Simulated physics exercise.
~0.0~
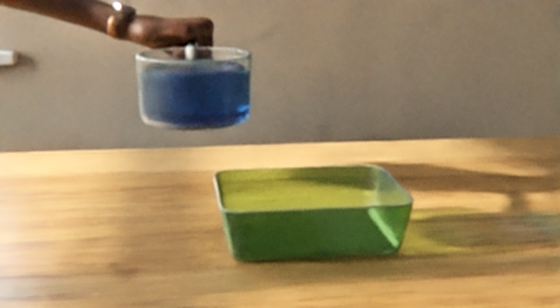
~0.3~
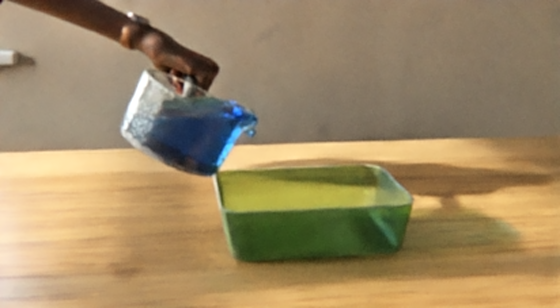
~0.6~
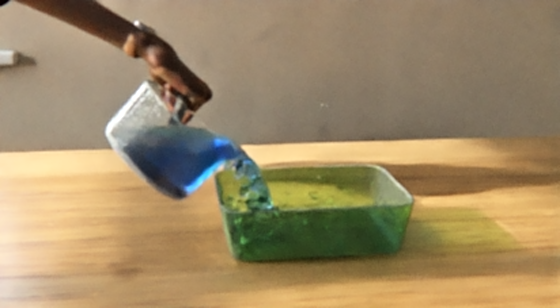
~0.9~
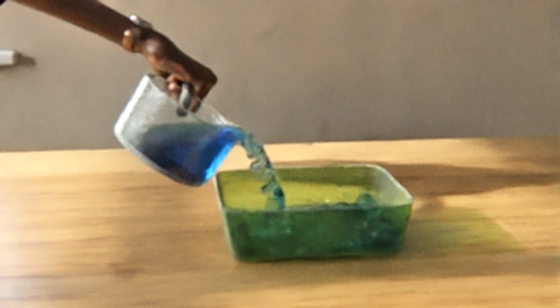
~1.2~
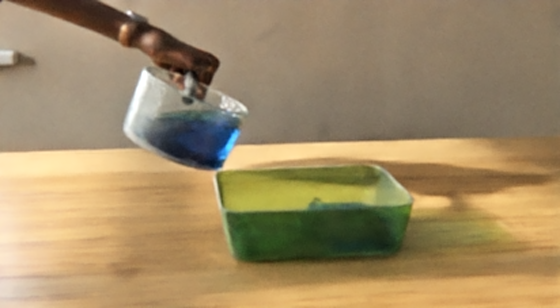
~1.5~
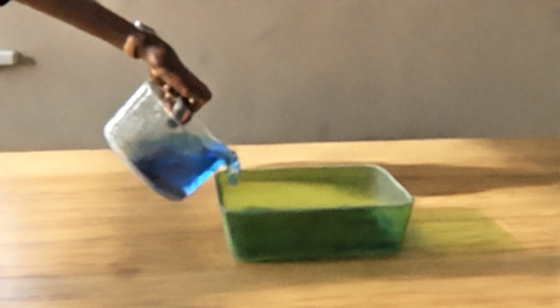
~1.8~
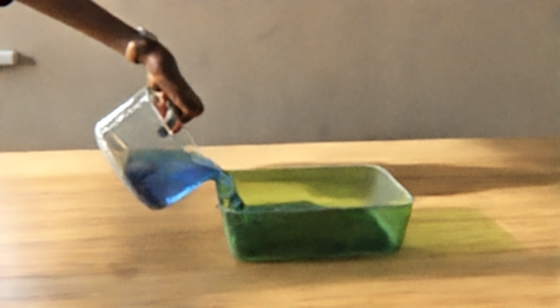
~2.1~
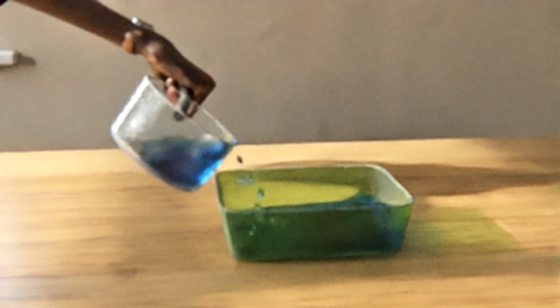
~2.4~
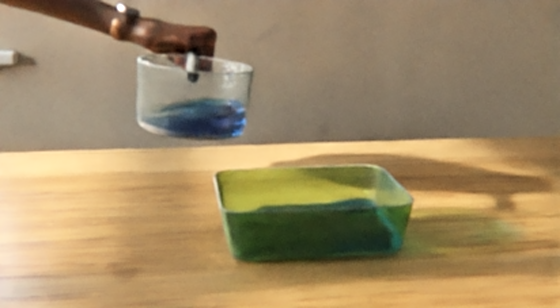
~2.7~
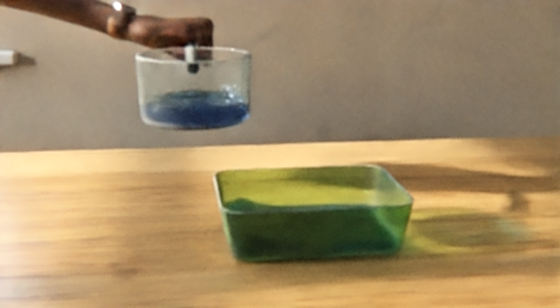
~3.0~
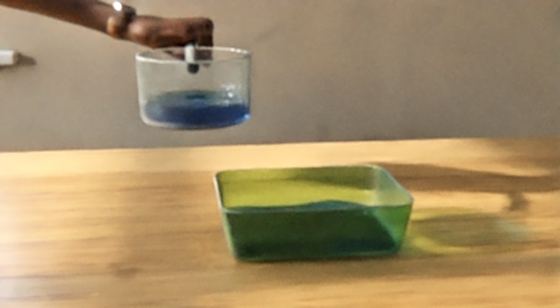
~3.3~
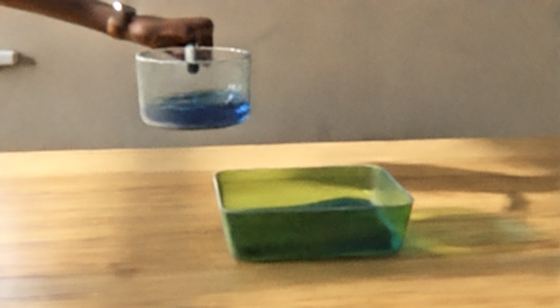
A hand held a clear container of blue liquid above a green oblong dish on a wooden counter, tipped it to pour some in, eased back, poured again at a steeper tilt, then levelled it, leaving some blue liquid in the container and dark green liquid in the dish.
